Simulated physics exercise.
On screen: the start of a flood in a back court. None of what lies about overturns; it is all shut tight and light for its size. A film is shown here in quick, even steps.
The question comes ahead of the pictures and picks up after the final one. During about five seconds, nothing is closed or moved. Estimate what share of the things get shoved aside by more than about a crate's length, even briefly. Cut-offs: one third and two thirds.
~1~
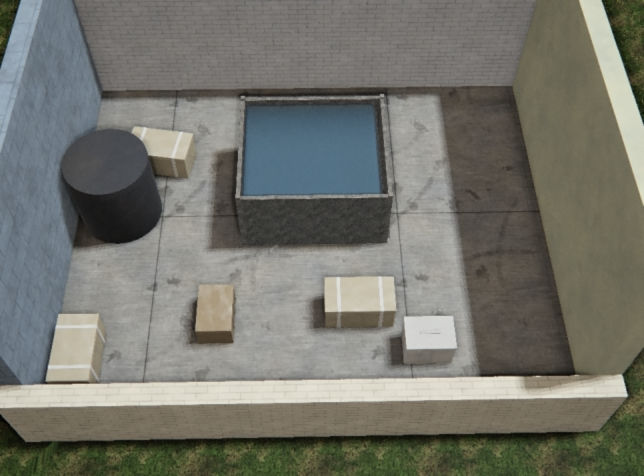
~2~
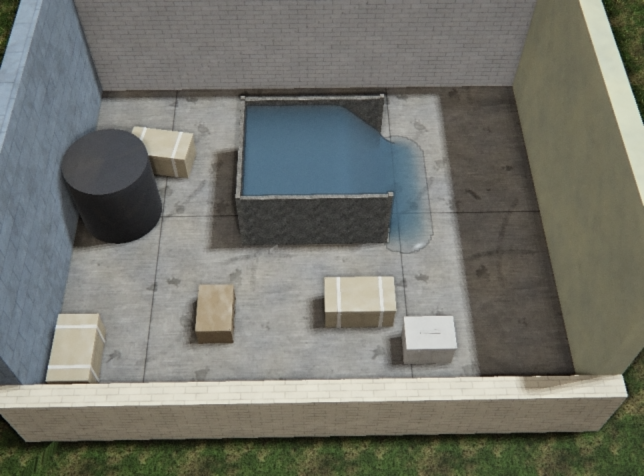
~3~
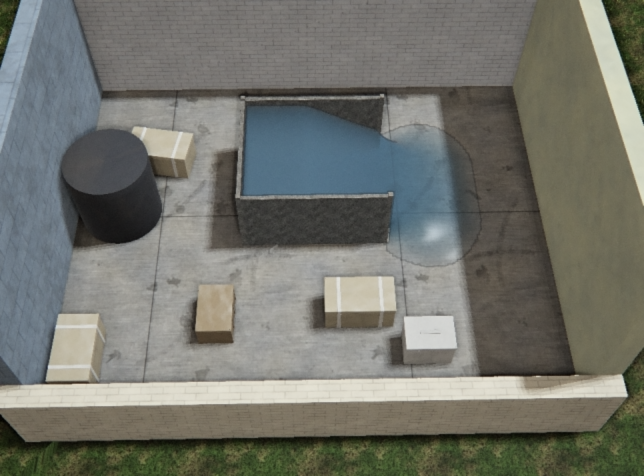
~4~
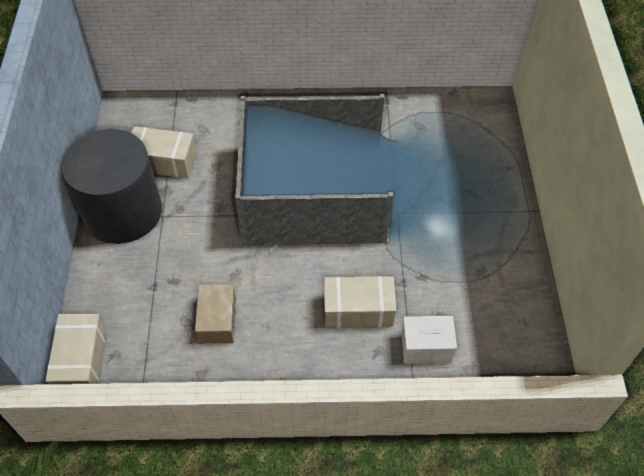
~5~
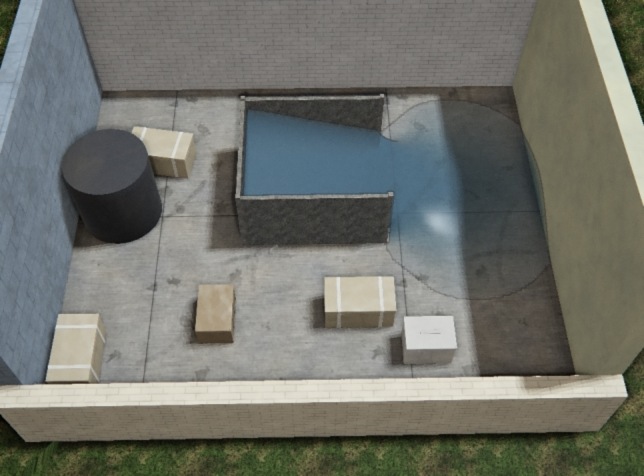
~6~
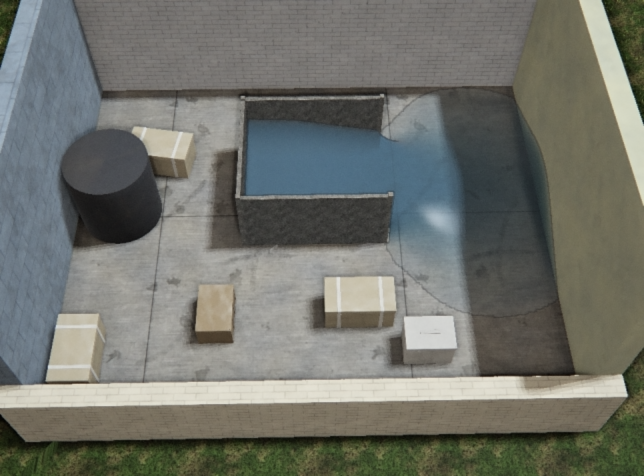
Between one third and two thirds.
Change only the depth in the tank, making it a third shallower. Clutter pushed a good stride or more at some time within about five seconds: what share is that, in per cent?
I'd say somewhere about 20 percent.
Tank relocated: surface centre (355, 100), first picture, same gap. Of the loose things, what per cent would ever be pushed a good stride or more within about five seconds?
Some 60 per cent, I'd say.
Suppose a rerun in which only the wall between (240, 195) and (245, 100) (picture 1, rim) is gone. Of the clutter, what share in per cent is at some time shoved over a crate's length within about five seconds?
Some 80 per cent.
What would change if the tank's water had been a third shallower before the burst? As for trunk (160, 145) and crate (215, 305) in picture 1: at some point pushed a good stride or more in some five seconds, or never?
In order, a lesser distance and then the full distance.
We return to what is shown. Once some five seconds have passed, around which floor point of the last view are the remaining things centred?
About (219, 262).
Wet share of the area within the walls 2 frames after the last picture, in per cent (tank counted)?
About 35 percent.
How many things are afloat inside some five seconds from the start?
By my reckoning the number comes out at 3.
A moment on, 0 of 5 are well off their spots; 0 afloat.
Next, 0 of 5 are well off their spots; 0 afloat.
Later, 2 of 5 are well off their spots; 1 afloat.
In the end, 2 of 5 are well off their spots, and 2 have been at some point; 3 afloat.
